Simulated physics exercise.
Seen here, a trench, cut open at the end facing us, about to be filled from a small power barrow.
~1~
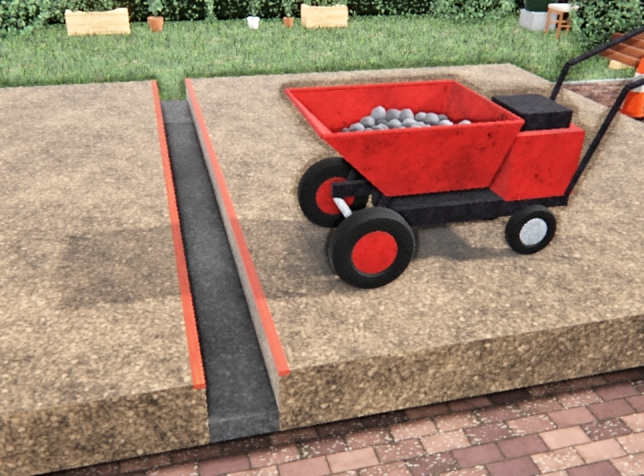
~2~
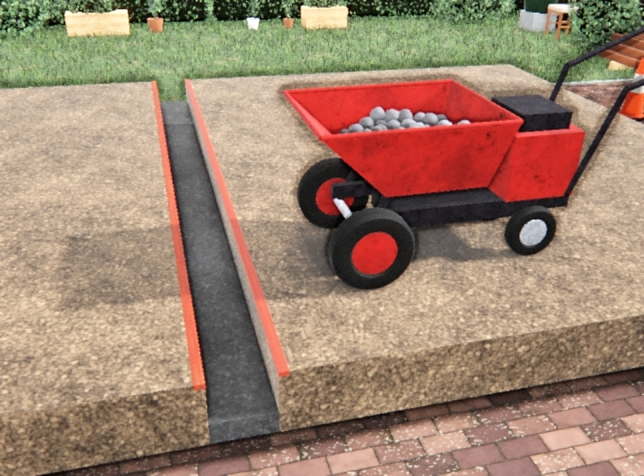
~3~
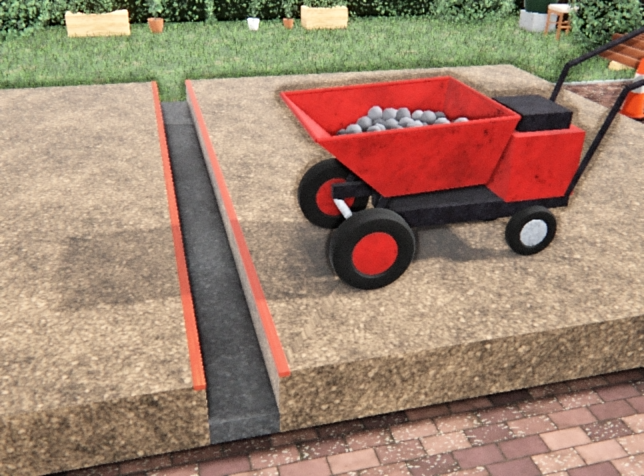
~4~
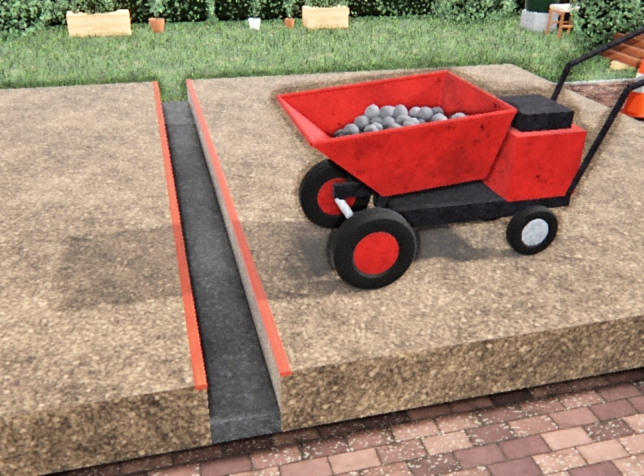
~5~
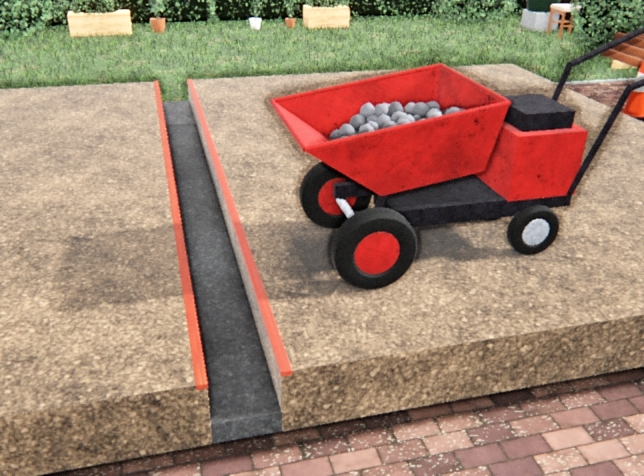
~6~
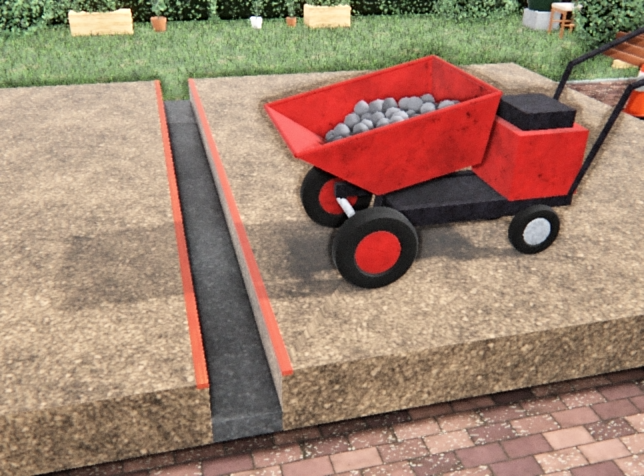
In the video, a red power barrow loaded with round grey cobbles stands to the right of a narrow, dark-bottomed trench edged in orange. Its skip starts level, then gradually tilts a little toward the trench while the wheels stay put.
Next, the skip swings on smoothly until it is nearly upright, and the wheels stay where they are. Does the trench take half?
In the trench: More than half.
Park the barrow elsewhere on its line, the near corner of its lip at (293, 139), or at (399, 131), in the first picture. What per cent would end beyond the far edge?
The first gives 70 %, the second 0 %.
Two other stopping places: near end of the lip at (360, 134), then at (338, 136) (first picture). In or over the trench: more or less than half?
At the first place the larger part, at the second the larger part.
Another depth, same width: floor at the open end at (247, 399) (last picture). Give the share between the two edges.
Some 60 per cent.
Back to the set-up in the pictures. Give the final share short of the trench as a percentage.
Near 0 %.
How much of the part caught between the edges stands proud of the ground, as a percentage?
About 5 per cent.
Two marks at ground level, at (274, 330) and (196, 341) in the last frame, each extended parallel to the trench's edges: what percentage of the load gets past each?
In turn 100 and 20 in a hundred.
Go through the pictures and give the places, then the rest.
Lip of the skip at (323, 137), level; top of the load at (418, 131), round cobbles; first edge of the trench at (270, 329); far edge at (192, 340), the trench under half as wide as the skip, and about half as deep as wide, in the first picture.
Lip of the skip at (321, 138), level; top of the load at (417, 131), in the second picture.
Lip of the skip at (318, 141), tipped barely; top of the load at (431, 134), in the third picture.
Lip of the skip at (312, 144), tipped barely; top of the load at (428, 131), in the fourth picture.
Lip of the skip at (305, 149), tipped a little; top of the load at (423, 127), in the fifth picture.
Lip of the skip at (297, 156), tipped a little; top of the load at (427, 110); first edge of the trench at (274, 329); far edge at (196, 340), in the sixth picture.
Soon, skip tipped steeply; all in the skip.
A while on, skip tipped steeply; most in the skip; about a quarter in or heaped over the trench; a stray few beyond it.
Towards the end, skip tipped right over; a stray few in the skip; most in or heaped over the trench; about a quarter beyond it.
Finally, skip tipped right over; most in or heaped over the trench; about a quarter beyond it.
